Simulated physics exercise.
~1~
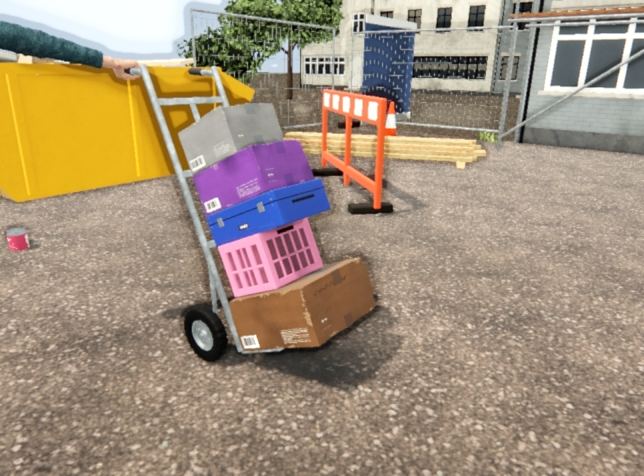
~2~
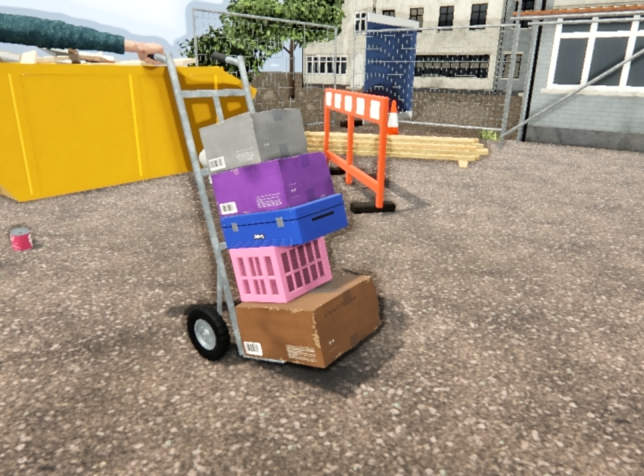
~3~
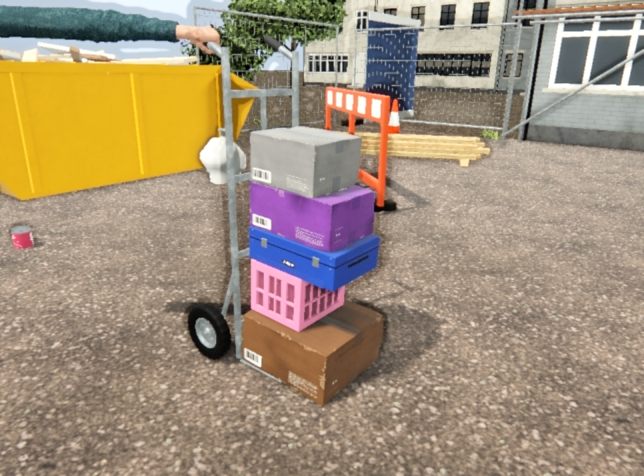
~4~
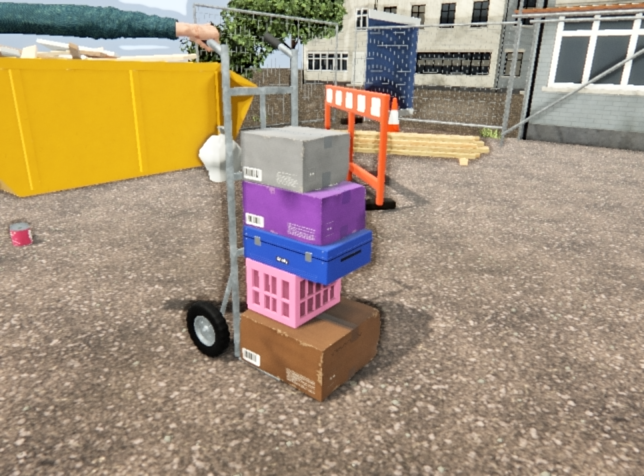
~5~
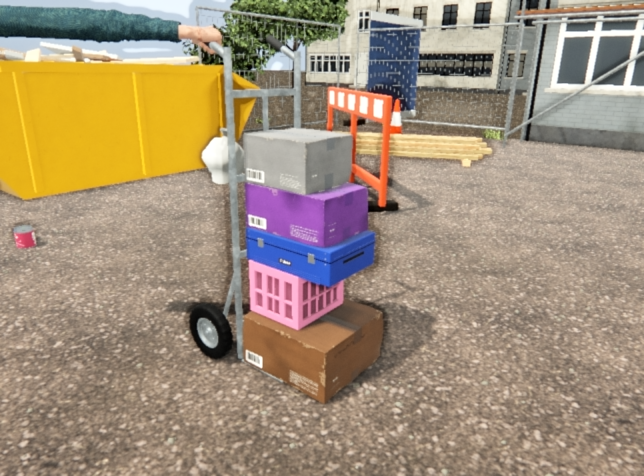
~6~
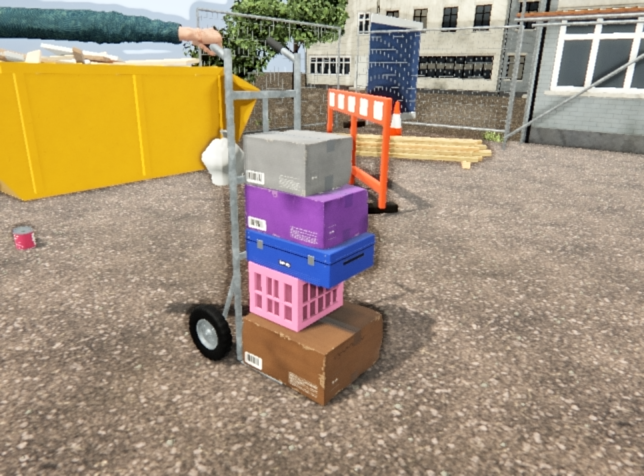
In a gravel yard, a hand tips a loaded hand truck upright, its stack staying on.
